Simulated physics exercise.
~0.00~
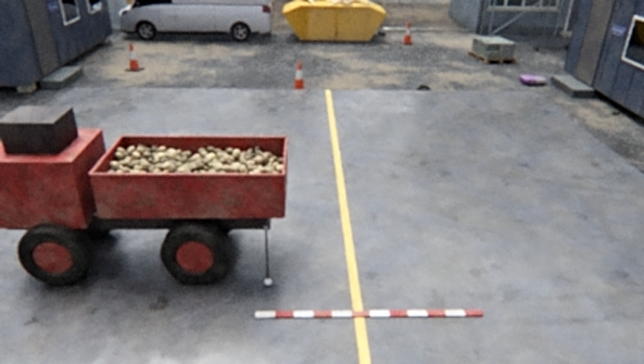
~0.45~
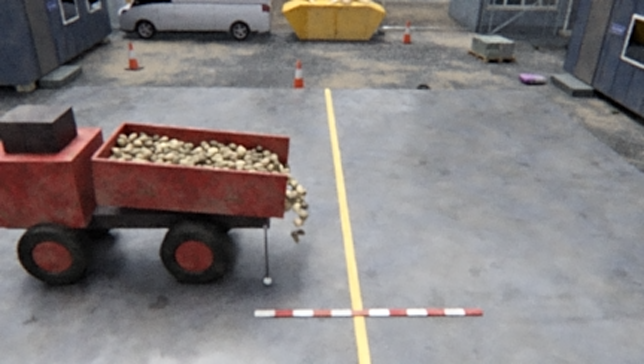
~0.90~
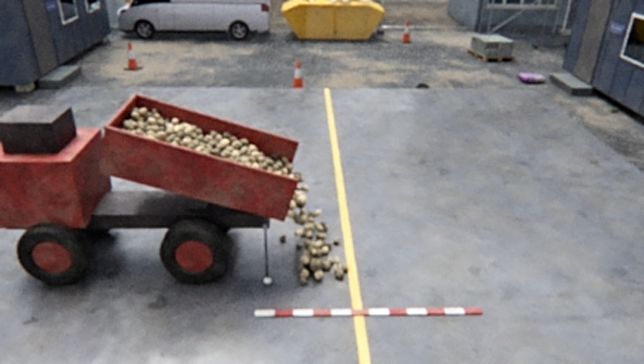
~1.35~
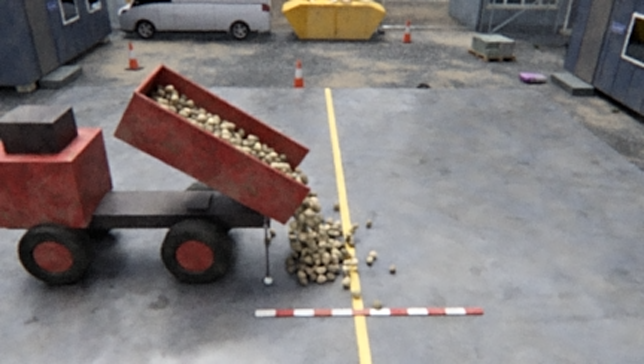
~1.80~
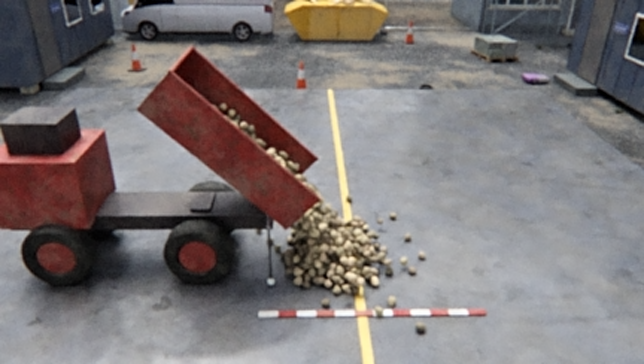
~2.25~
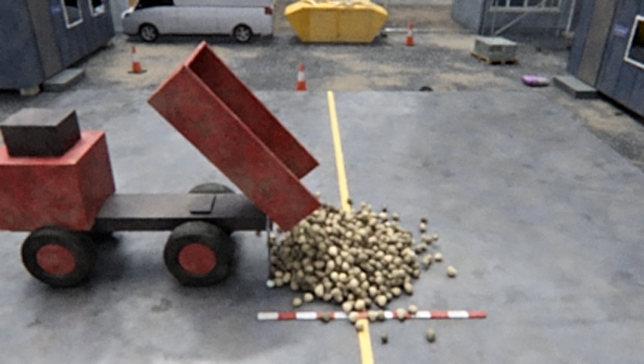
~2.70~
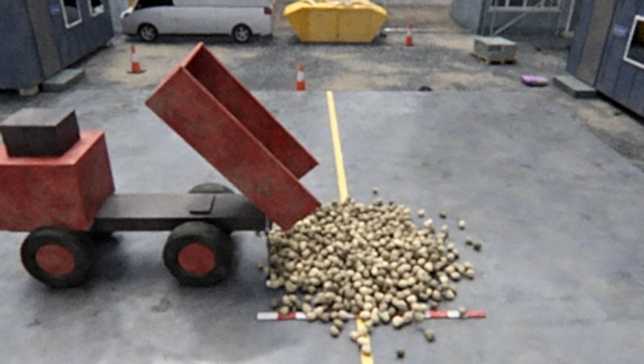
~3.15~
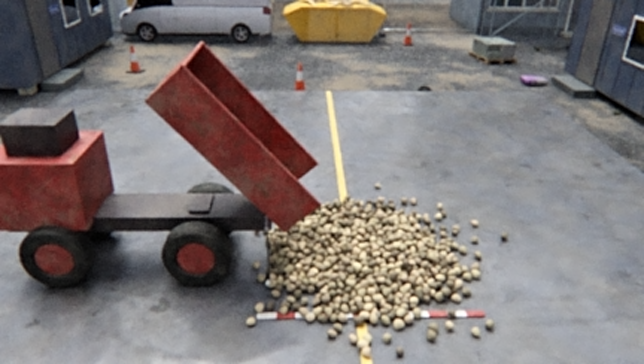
A red toy-like dump truck tilted its bed up and poured out a load of pale, round stones, which tumbled to the right across a yellow line and partly over a striped pole, ending as a wide heap beneath the raised, empty bed.
